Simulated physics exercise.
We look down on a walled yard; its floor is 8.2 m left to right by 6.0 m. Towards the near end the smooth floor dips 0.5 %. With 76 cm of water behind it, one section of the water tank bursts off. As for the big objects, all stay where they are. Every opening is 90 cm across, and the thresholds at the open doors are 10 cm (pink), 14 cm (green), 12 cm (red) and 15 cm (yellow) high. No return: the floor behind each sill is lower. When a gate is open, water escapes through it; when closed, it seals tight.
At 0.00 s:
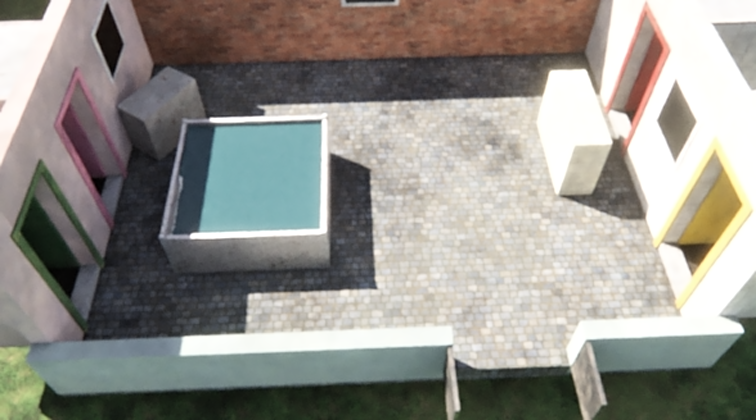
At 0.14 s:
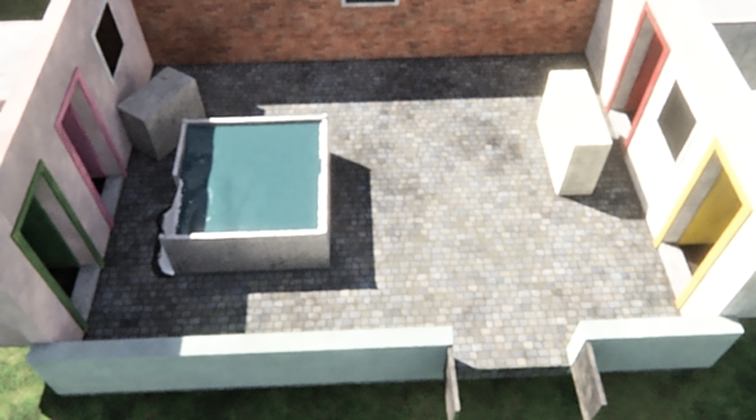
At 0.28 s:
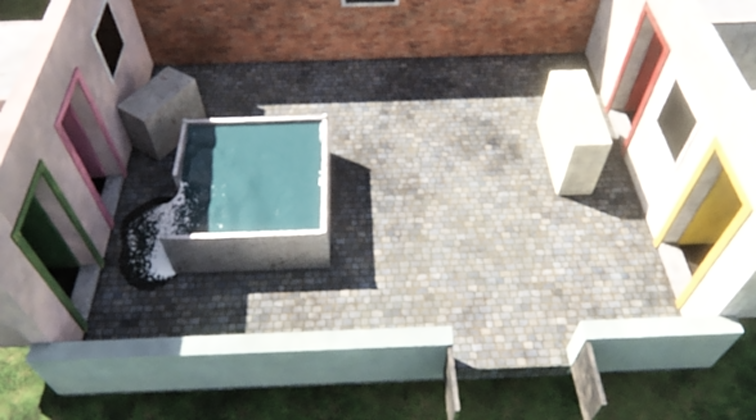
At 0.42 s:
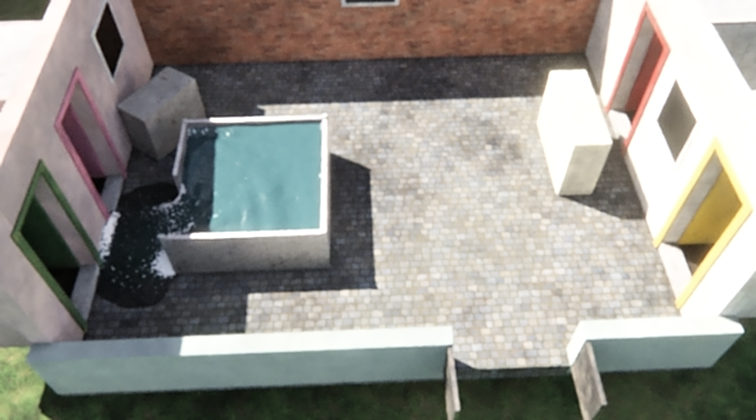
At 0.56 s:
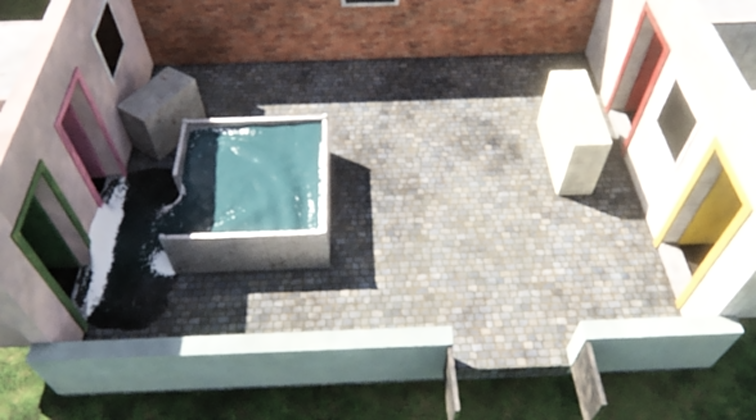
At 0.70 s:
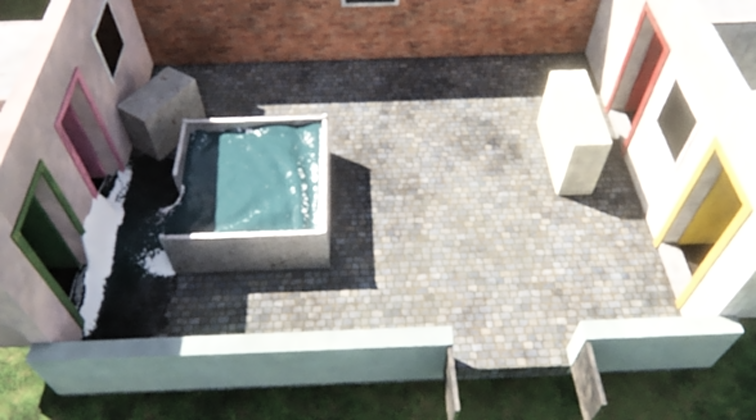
In a walled, paved yard with coloured doorways on both sides, a square tank of still water stands left of centre. Its left wall breaks open and water pours out, foaming across the paving to the wall with the pink and green doorways, then spreads along it as the tank's surface ripples.
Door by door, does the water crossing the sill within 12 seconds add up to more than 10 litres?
Door by door: The pink door: Yes; the green door: Yes; the red door: No; the yellow door: No.
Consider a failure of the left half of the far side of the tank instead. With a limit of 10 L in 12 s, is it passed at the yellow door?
In that case, yellow door: Less than that.
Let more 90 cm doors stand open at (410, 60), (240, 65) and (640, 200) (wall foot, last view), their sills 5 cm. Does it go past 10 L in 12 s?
Check each in turn: The first fails, the second fails, the third succeeds.
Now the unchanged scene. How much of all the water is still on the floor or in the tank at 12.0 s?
I'd put it at some 76 percent still there.
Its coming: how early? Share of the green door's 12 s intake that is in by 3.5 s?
Some 75 in a hundred.
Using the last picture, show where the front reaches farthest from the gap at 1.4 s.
I'd put it close to (147, 95).
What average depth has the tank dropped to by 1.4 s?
The mean depth is around 53 cm.
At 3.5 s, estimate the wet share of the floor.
40 %.
After 1.4 s water covers 10 % of the floor and is deepest (61 cm) near (76, 368); pink door 27 cm at the sill, 71 L in, green door 38 cm at the sill, 71 L in, red door not reached, yellow door not reached.
After 2.2 s water covers 20 % of the floor and is deepest (52 cm) near (76, 368); pink door 25 cm at the sill, 152 L in, green door 32 cm at the sill, 187 L in, red door not reached, yellow door not reached.
After 3.5 s water covers 40 % of the floor and is deepest (36 cm) near (80, 355); pink door 18 cm at the sill, 231 L in, green door 25 cm at the sill, 279 L in, red door not reached, yellow door not reached.
After 7.0 s water covers 80 % of the floor and is deepest (22 cm) near (76, 368); pink door 14 cm at the sill, 295 L in, green door 18 cm at the sill, 372 L in, red door 3 cm at the sill, 0 L in, yellow door 13 cm at the sill, 0 L in.
After 12.0 s water covers 95 % of the floor and is deepest (12 cm) near (76, 368); pink door 9 cm at the sill, 305 L in, green door 11 cm at the sill, 382 L in, red door 6 cm at the sill, 0 L in, yellow door 9 cm at the sill, 0 L in.
